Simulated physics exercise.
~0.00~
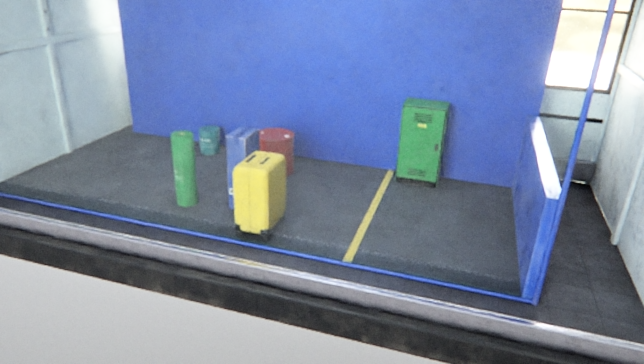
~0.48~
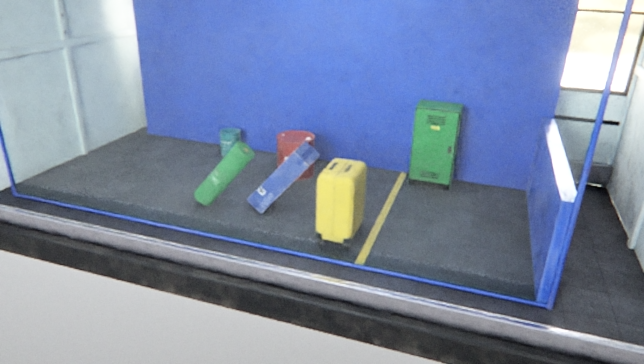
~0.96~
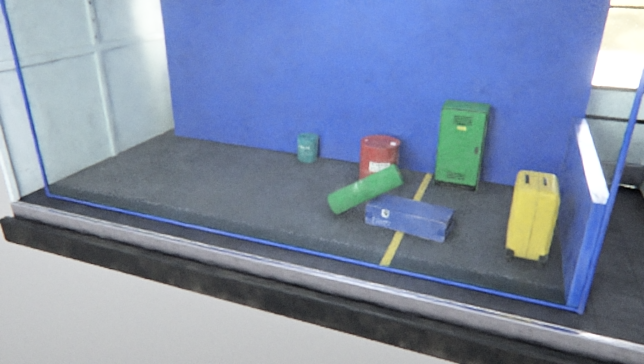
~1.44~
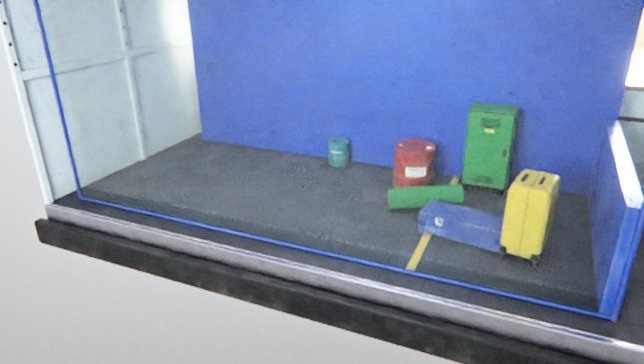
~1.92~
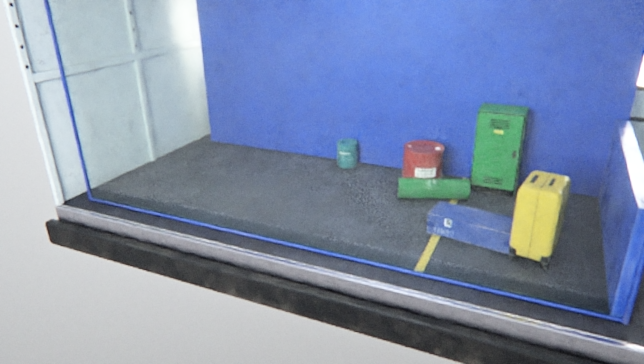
The clip opens on a dark-floored bay with a blue back wall, where a yellow wheeled case, a green roll, a tall blue box, a red drum and a teal bucket stand left of a yellow line. The case rolls right while the roll and the blue box tip over rightward. The case crosses the line and nears the right wall as the box lands on its side and slides over the line, with the drum and bucket shifting right too. The case then drifts back left, and the roll drops flat. Finally, the case stands upright beside the fallen box beyond the line, while the roll, drum and bucket remain short of it.
